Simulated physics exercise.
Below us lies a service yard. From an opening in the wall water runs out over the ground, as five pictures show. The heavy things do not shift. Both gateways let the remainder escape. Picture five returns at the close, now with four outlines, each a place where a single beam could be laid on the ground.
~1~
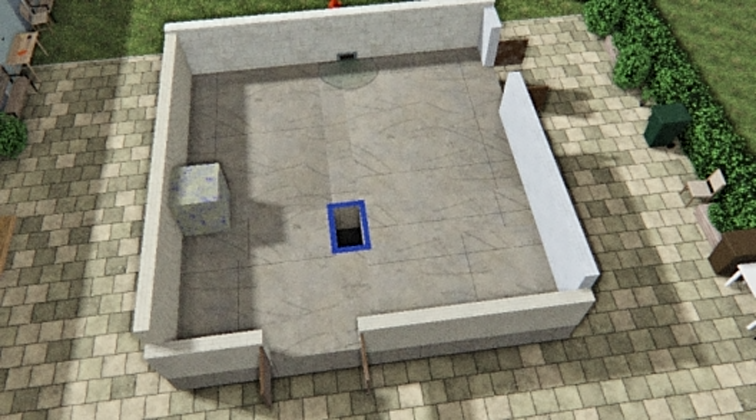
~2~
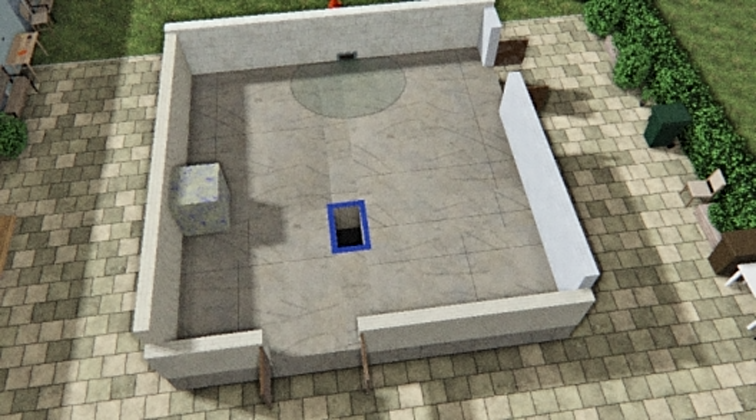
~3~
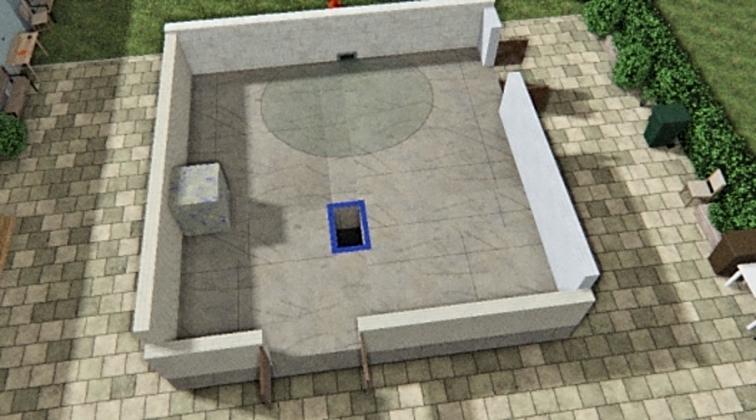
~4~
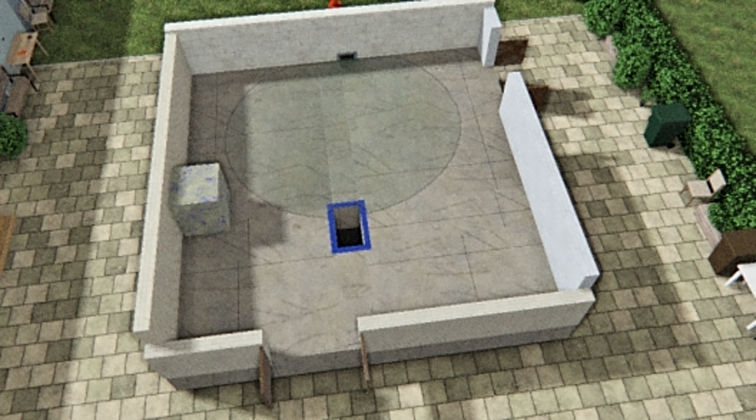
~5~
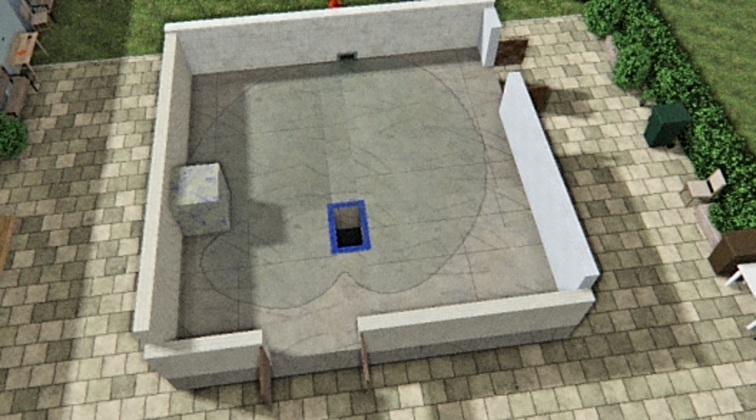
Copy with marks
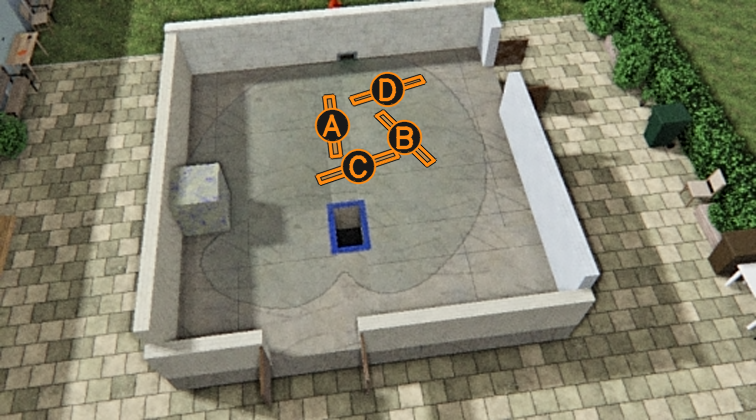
At first, a small patch of water lies below the outfall in the far wall of a walled yard, while a pale block and a blue-edged drain stay dry. The water spreads steadily toward the near side as a widening round sheet, then surrounds the drain and enters it, its front edge forming two lobes.
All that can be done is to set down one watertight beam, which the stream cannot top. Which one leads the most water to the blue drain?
Position A does it best.
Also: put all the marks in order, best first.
The order is A, B, D, C.
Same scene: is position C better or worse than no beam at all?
Position C is worse.
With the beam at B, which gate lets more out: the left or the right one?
The left gate.
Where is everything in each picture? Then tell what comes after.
Outfall at (347, 56); blue drain at (349, 226); open gate at (315, 342); open gate at (491, 89); water covers 2 % of the ground and shows as far out as (330, 83); blue drain still dry.
Water covers 8 % of the ground and shows as far out as (360, 114); blue drain still dry.
Water covers 19 % of the ground and shows as far out as (364, 153); blue drain still dry.
Water covers 36 % of the ground and shows as far out as (314, 212); blue drain still dry.
Water covers 57 % of the ground and shows as far out as (263, 301); blue drain taking water.
On the marked copy, A from (336, 156) to (328, 96); B from (379, 113) to (430, 162); C from (319, 179) to (396, 153); D from (352, 100) to (422, 79).
With A, about 22 % of the stream runs into the blue drain, about 74 % out by the gates.
With B, about 16 % of the stream runs into the blue drain, about 81 % out by the gates.
With C, about 4 % of the stream runs into the blue drain, about 92 % out by the gates.
With D, about 12 % of the stream runs into the blue drain, about 83 % out by the gates.
